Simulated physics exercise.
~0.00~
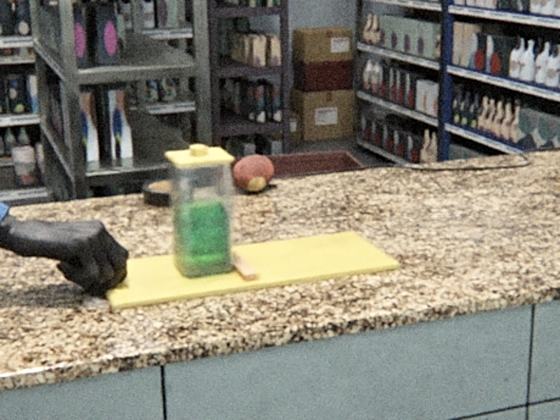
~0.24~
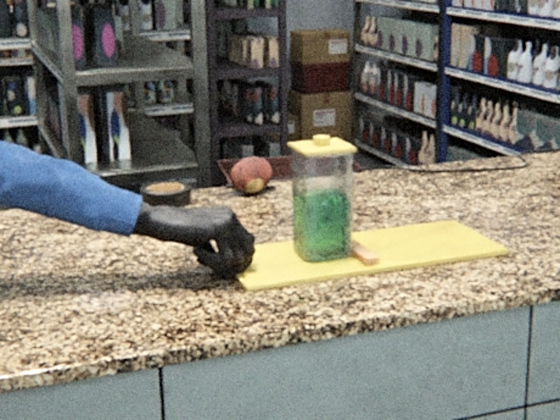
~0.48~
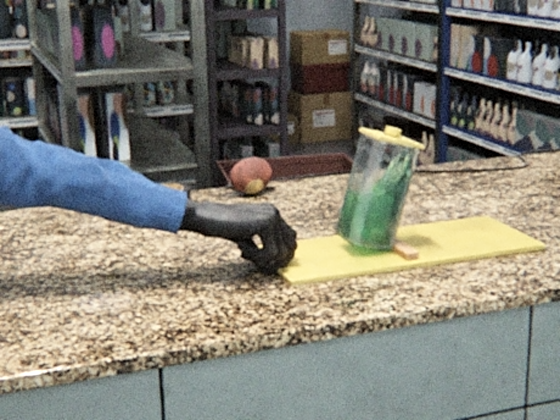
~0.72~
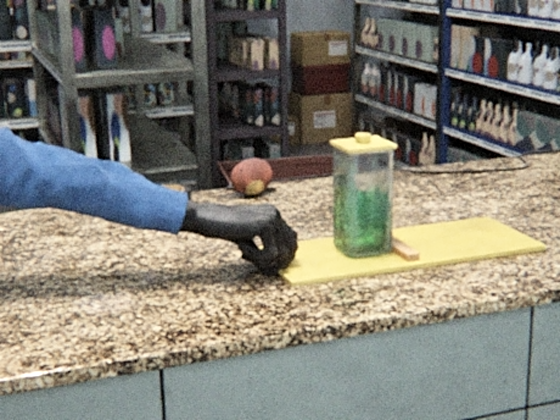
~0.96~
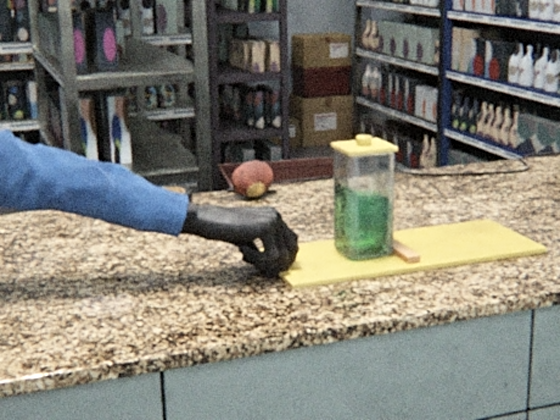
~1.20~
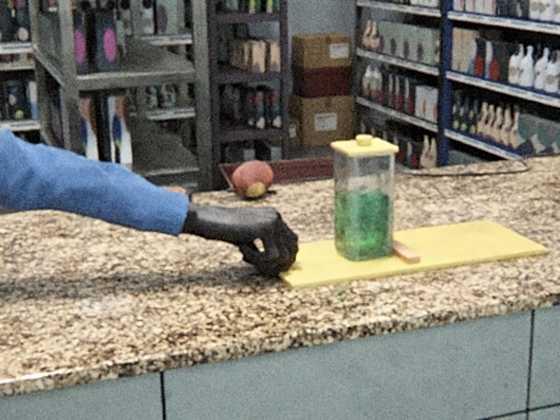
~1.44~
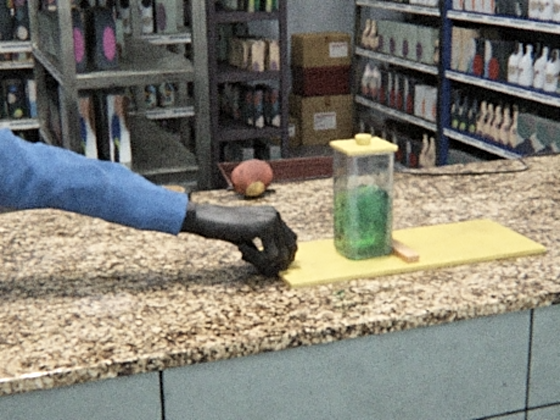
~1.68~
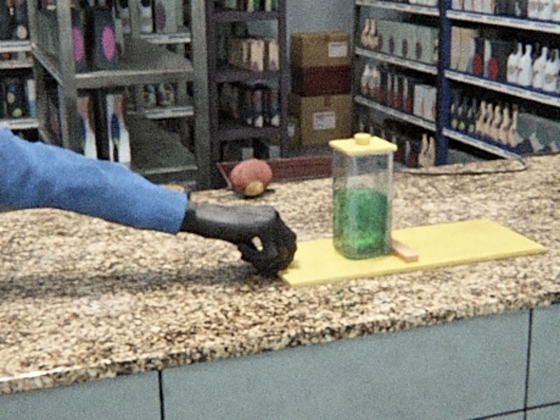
In what looks like a shop or stockroom, a slightly swaying view looks across a speckled stone counter toward shelves of bottles and stacked cardboard boxes. A black-gloved hand in a blue sleeve holds the left end of a flat yellow board, which carries a clear, yellow-capped canister of green liquid with a small reddish-brown strip at its right foot. The hand slides the board to the right, then it stops. The canister tips rightward over the strip, its liquid slanting, then rocks back upright. The liquid settles, and the canister remains standing beside the still hand.
